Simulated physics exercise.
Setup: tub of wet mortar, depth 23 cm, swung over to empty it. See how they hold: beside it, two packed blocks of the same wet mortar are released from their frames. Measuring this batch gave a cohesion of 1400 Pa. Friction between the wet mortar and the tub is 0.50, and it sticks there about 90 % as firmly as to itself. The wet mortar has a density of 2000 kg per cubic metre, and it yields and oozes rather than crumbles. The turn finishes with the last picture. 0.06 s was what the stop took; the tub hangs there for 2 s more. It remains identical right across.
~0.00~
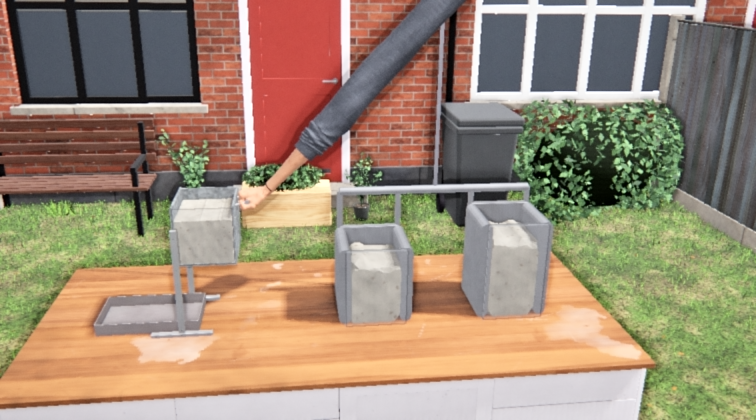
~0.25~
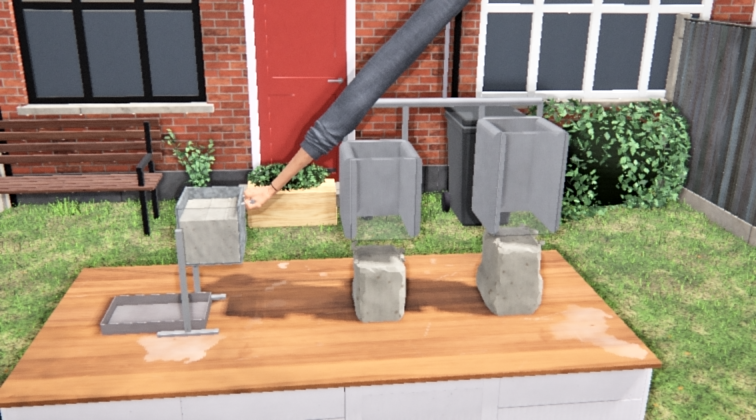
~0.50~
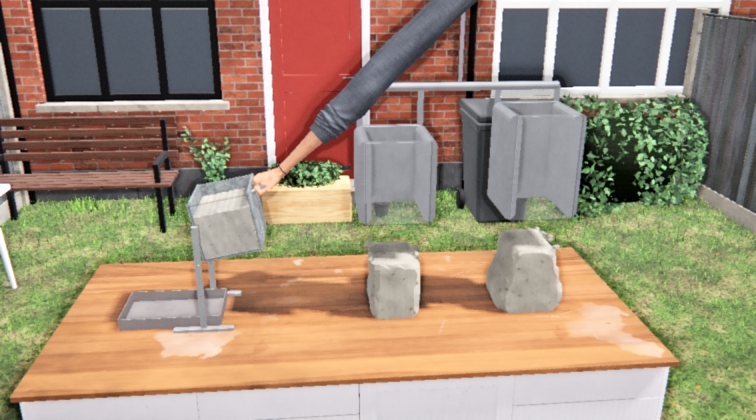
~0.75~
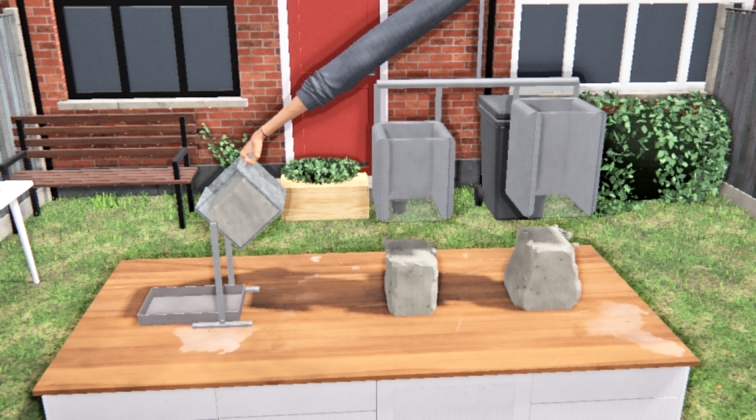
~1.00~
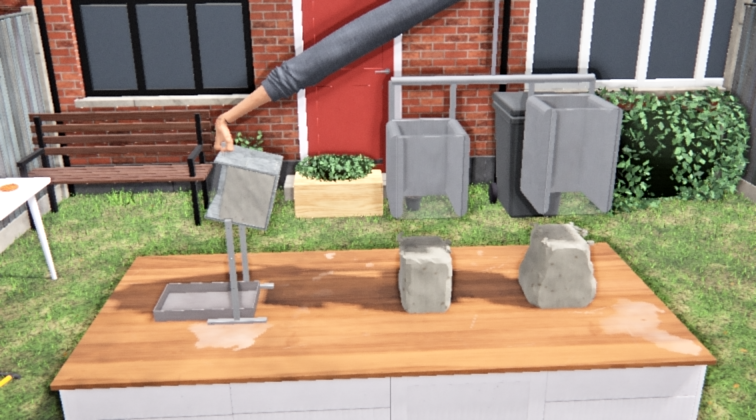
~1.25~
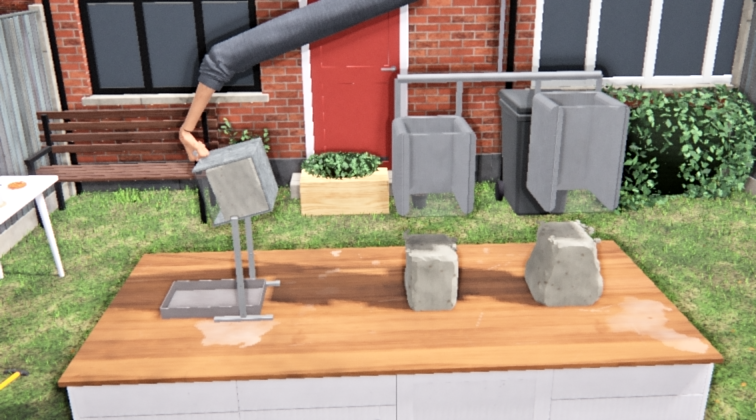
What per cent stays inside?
44 %.
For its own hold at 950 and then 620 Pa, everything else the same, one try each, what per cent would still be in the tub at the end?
In order: Around 40 % and around 40 %.
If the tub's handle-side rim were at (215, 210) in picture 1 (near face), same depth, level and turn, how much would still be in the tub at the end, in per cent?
Roughly 100 %.
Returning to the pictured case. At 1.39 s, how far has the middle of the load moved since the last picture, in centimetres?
Close to 2 centimetres.
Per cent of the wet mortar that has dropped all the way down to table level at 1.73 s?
About 0 per cent.
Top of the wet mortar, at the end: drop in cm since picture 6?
Roughly 11 cm.
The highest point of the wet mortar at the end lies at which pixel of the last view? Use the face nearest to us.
I'd say it peaks at roughly (234, 188) in the last picture.
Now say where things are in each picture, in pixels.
The first picture shows handle-side rim at (231, 207), tilt 0 degrees; highest point of the wet mortar at (223, 219); test blocks 27 cm, 35 cm high (left to right).
The second picture shows handle-side rim at (237, 207), tilt 0 degrees; highest point of the wet mortar at (228, 219); test blocks 27 cm, 33 cm high (left to right).
The third picture shows handle-side rim at (246, 194), tilt 11 degrees; highest point of the wet mortar at (245, 207); test blocks 27 cm, 30 cm high (left to right).
The fourth picture shows handle-side rim at (236, 170), tilt 43 degrees; highest point of the wet mortar at (243, 181); test blocks 26 cm, 30 cm high (left to right).
The fifth picture shows handle-side rim at (215, 163), tilt 75 degrees; highest point of the wet mortar at (231, 168); test blocks 26 cm, 30 cm high (left to right).
The sixth picture shows handle-side rim at (193, 173), tilt 104 degrees; highest point of the wet mortar at (246, 159); test blocks 26 cm, 30 cm high (left to right).
By 1.39 s, the tub is at 104 degrees and holds 100 %.
By 1.56 s, the tub is at 104 degrees and holds 99 %.
By 1.73 s, the tub is at 104 degrees and holds 86 %.
By 1.90 s, the tub is at 104 degrees and holds 72 %.
By 3.25 s, at the end, the tub is at 104 degrees and holds 44 %.
